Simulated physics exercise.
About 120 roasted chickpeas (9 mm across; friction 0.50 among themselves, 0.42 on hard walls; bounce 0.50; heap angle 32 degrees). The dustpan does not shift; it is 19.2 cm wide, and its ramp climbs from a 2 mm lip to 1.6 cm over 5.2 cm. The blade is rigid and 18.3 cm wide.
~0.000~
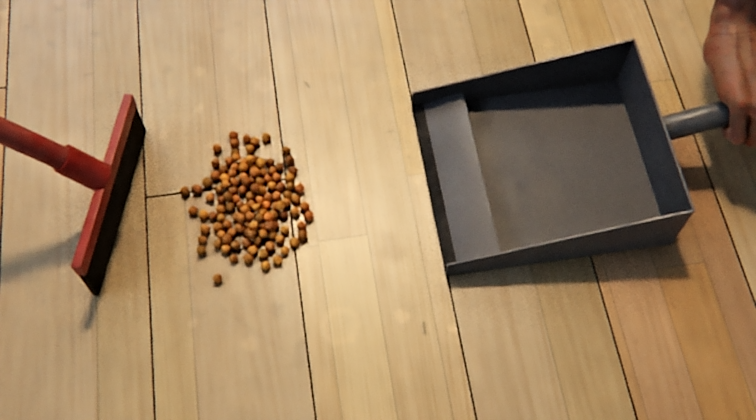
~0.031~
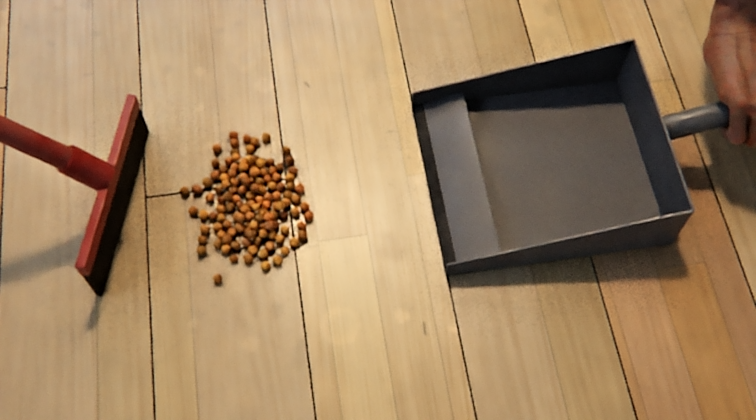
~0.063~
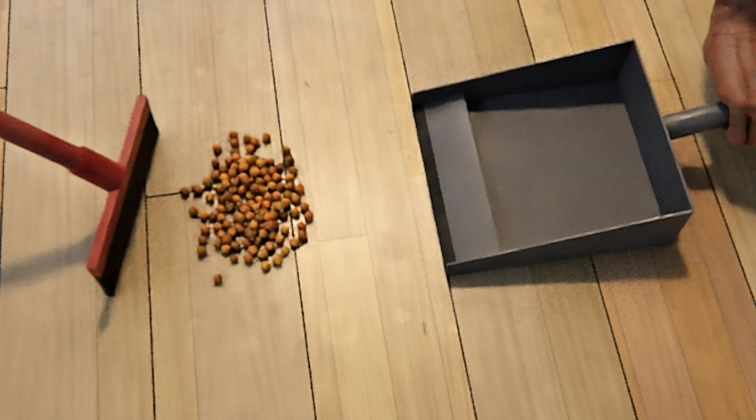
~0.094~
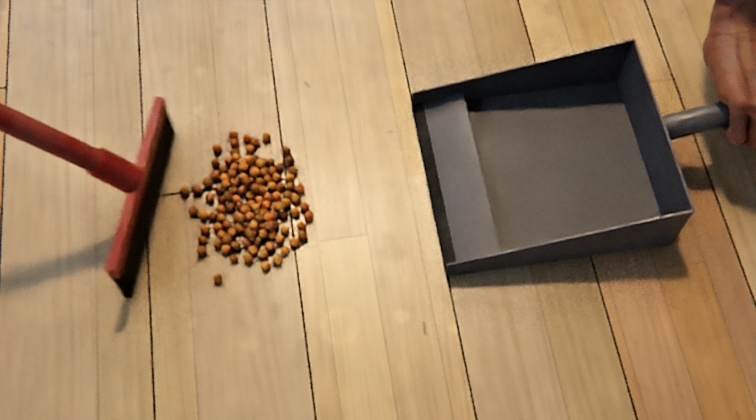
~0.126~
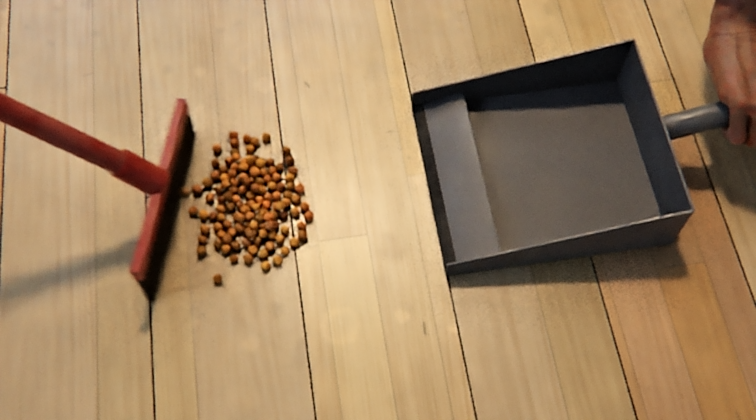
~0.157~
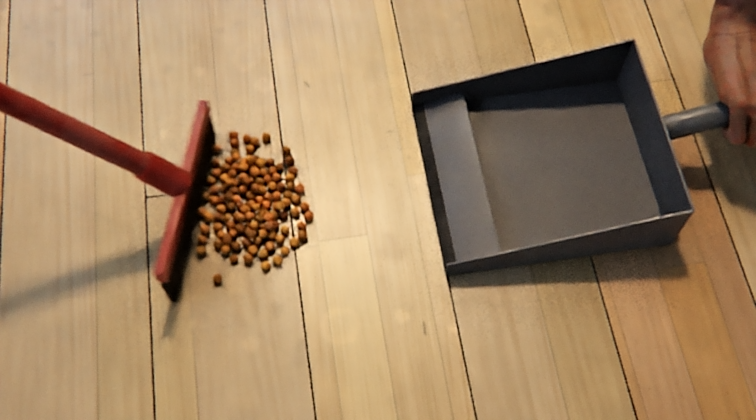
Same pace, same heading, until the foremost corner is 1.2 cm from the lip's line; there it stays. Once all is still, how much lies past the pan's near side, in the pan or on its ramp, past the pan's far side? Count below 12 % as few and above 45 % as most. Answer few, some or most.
Near side: Some, pan: Some, far side: Few.
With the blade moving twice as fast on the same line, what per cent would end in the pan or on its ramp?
Then about 40 per cent.
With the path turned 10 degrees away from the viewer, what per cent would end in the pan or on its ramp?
Then about 20 per cent.
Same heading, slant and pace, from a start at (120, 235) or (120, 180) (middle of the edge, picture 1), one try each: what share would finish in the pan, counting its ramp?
Some 25 and 20 per cent.
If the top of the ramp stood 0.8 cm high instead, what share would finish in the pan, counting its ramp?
In that case some 30 per cent.
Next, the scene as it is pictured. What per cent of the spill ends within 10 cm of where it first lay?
Some 0 per cent.
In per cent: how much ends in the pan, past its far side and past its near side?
Near side 20, pan 25, far side 5.
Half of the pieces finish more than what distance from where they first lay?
Some 18 cm.
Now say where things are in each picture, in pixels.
The first picture shows blade from (81, 269) to (130, 104), moved 0.0 cm, 0 of the pieces shifted so far; middle of the pieces at (251, 205); pan at (556, 170).
The second picture shows blade from (84, 269) to (134, 104), moved 0.3 cm, 0 of the pieces shifted so far; middle of the pieces at (251, 205).
The third picture shows blade from (96, 270) to (144, 105), moved 1.4 cm, 0 of the pieces shifted so far; middle of the pieces at (251, 205).
The fourth picture shows blade from (114, 272) to (161, 107), moved 3.0 cm, 0 of the pieces shifted so far; middle of the pieces at (251, 205).
The fifth picture shows blade from (139, 274) to (183, 108), moved 5.2 cm, 0 of the pieces shifted so far; middle of the pieces at (251, 205).
The sixth picture shows blade from (162, 276) to (205, 110), moved 7.3 cm, 8 of the pieces shifted so far; middle of the pieces at (251, 205); pan at (556, 170). The blade's pace is about 0.68 m/s, heading 14 degrees towards the viewer's side.
After 0.31 s, middle of the blade 13 cm from the lip; 0 % over the lip, far side 5 %, near side 0 %.
Then, at 0.41 s, middle of the blade 6 cm from the lip; 0 % over the lip, far side 5 %, near side 10 %.
After 0.65 s, middle of the blade 4 cm from the lip; 25 % over the lip, far side 5 %, near side 20 %.
At rest (1.0 s), near side 20 %, pan 25 %, far side 5 %, in front of the lip or behind the blade 55 %.
